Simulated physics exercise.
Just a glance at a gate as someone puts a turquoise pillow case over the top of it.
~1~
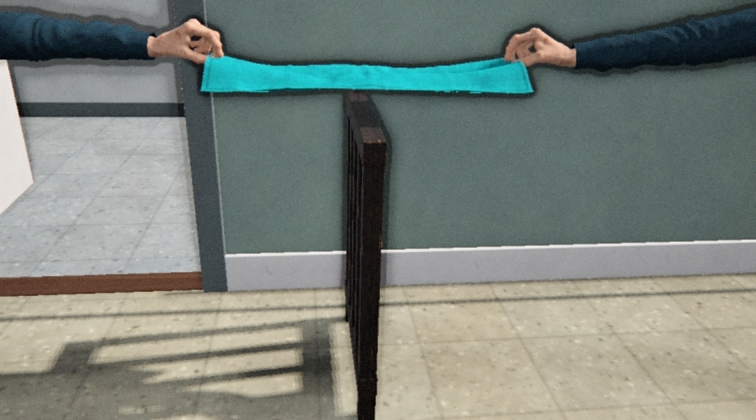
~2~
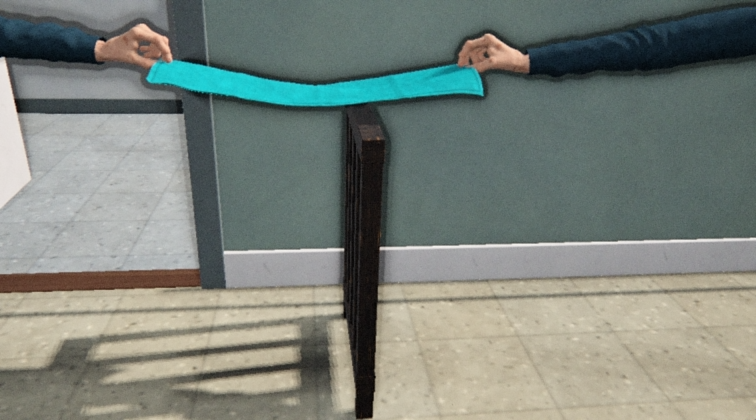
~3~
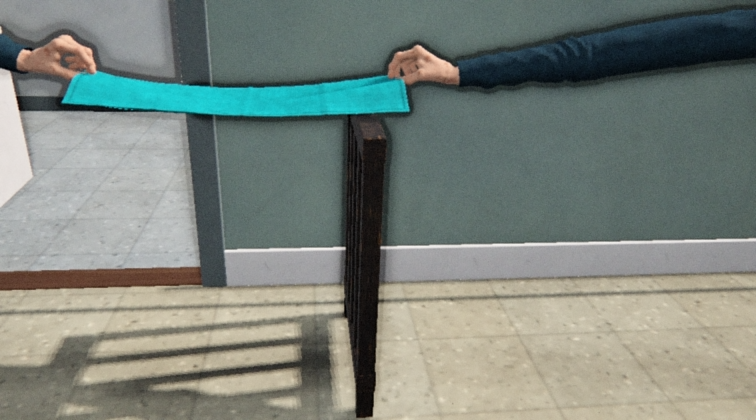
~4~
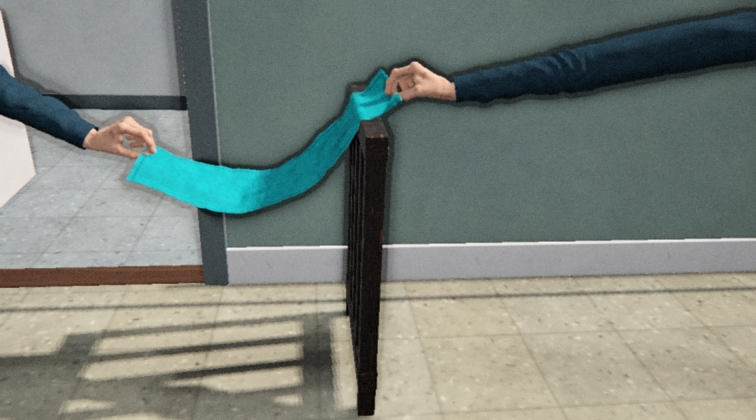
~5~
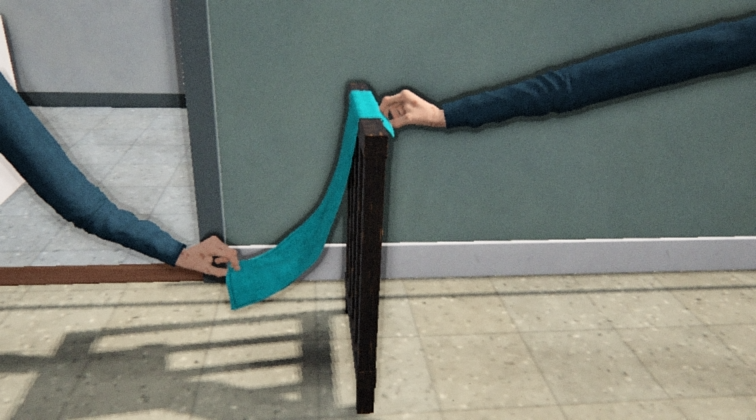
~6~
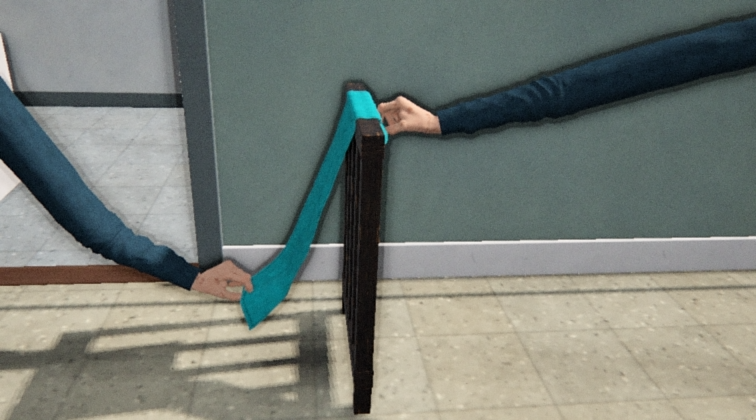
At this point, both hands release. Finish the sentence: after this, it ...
After this, it comes off on the left.
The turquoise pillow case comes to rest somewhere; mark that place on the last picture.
It comes to rest at roughly (317, 354).
Then, 0.22 s after the last picture, pillow case sliding left.
Then, 0.44 s after the last picture, pillow case clear of the top and falling near (318, 332).
Then, 0.66 s after the last picture, pillow case in a heap on the floor near (317, 354).
At rest, pillow case in a heap on the floor near (317, 354). The turquoise pillow case falls on the left side.
